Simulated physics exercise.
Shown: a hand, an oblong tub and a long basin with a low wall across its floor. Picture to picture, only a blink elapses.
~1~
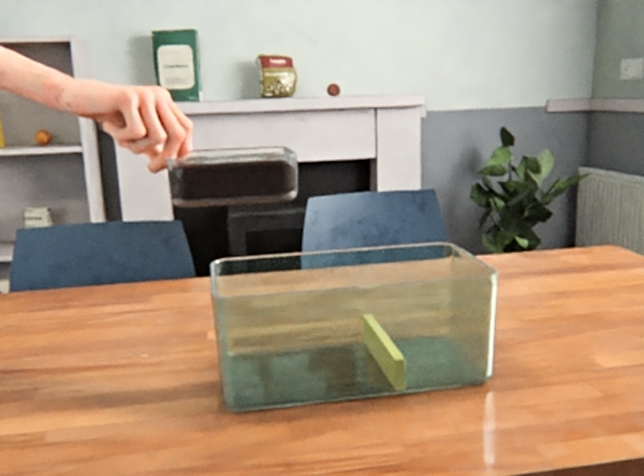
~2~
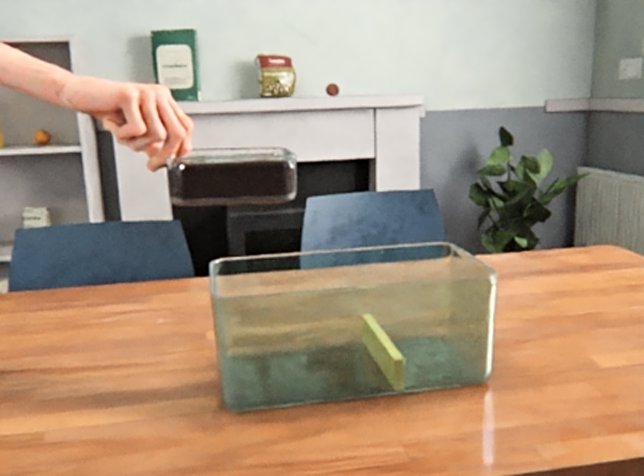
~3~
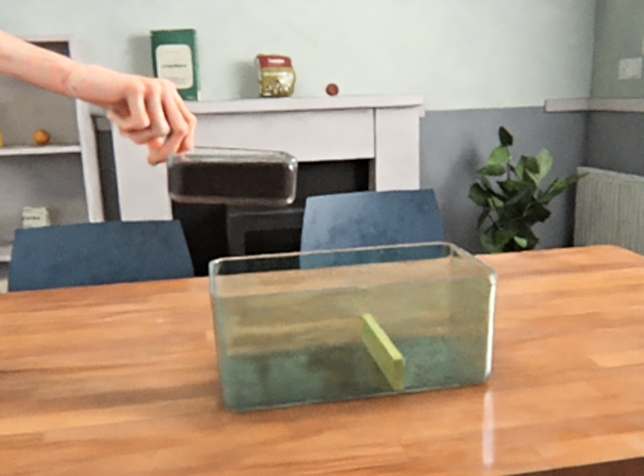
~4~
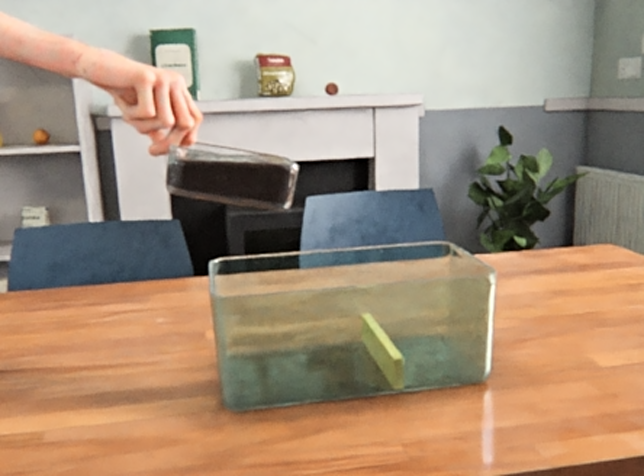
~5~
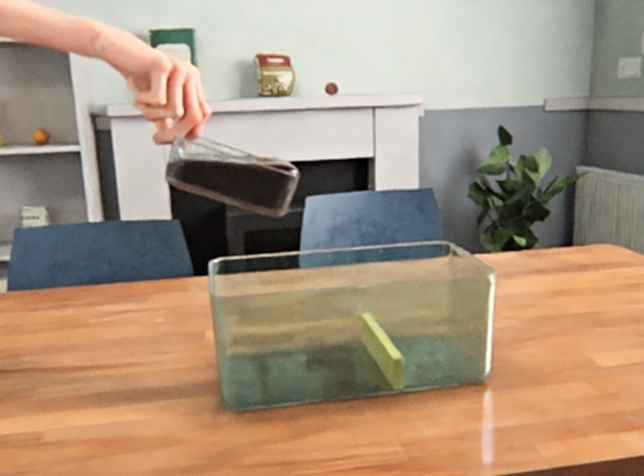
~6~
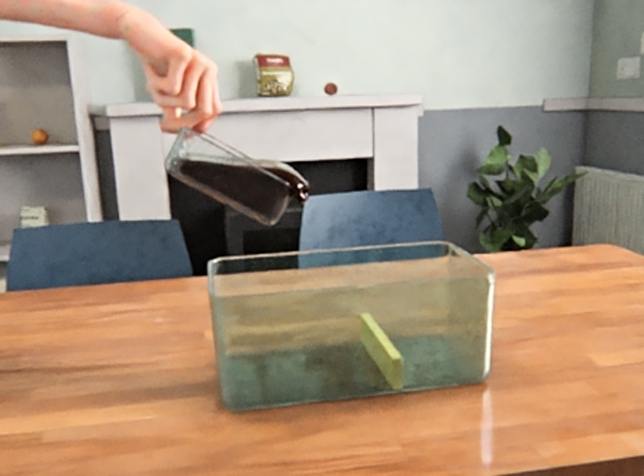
A hand tilting a clear oblong tub of dark liquid rightward above a long glass basin, the liquid reaching the tub's lip.
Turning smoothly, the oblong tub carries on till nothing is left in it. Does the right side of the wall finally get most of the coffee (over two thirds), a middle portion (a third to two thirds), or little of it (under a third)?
It gets little of it.
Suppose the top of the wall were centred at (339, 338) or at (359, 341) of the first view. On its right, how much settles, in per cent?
Roughly 70 % and then 40 %.
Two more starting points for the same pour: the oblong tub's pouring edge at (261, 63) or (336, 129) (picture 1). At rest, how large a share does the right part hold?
Near 10 per cent for the first start, near 65 per cent for the second.
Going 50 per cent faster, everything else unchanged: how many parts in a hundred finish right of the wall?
It comes to some 10 in a hundred.
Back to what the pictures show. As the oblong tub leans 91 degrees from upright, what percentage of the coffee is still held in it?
Roughly 10 percent.
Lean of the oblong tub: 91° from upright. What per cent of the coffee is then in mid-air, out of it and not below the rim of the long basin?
Close to 25 in a hundred.
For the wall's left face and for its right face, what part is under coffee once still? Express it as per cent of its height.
On the left it's around 40 per cent; on the right, 0 per cent.
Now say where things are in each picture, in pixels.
The first frame shows tilt 0°; pouring edge (291, 152); surface from (172, 163) to (289, 157); the long basin's rim runs from (212, 279) to (474, 259); the wall's top is at (382, 336).
The second frame shows tilt 1°; pouring edge (290, 153); surface from (172, 162) to (288, 157).
The third frame shows tilt 6°; pouring edge (291, 157); surface from (172, 161) to (289, 159).
The fourth frame shows tilt 12°; pouring edge (292, 164); surface from (172, 159) to (290, 160).
The fifth frame shows tilt 21°; pouring edge (292, 173); surface from (172, 158) to (288, 166); 4 per cent is over the edge.
The sixth frame shows tilt 32°; pouring edge (290, 184); surface from (170, 157) to (279, 172); 13 per cent is over the edge.
A moment on, the oblong tub is tipped on its side and 8 per cent is still to pour, 69 is left of the wall and 0 right of it.
Next, the oblong tub is tipped right over and 1 per cent is still to pour, 90 is left of the wall and 5 right of it.
Then the oblong tub is tipped right over and 0 per cent is still to pour, 93 is left of the wall and 6 right of it.
Later the oblong tub is tipped right over and 0 per cent is still to pour, 93 is left of the wall and 6 right of it.
Finally, 93 per cent lies left of the wall, 6 right of it and 1 outside.
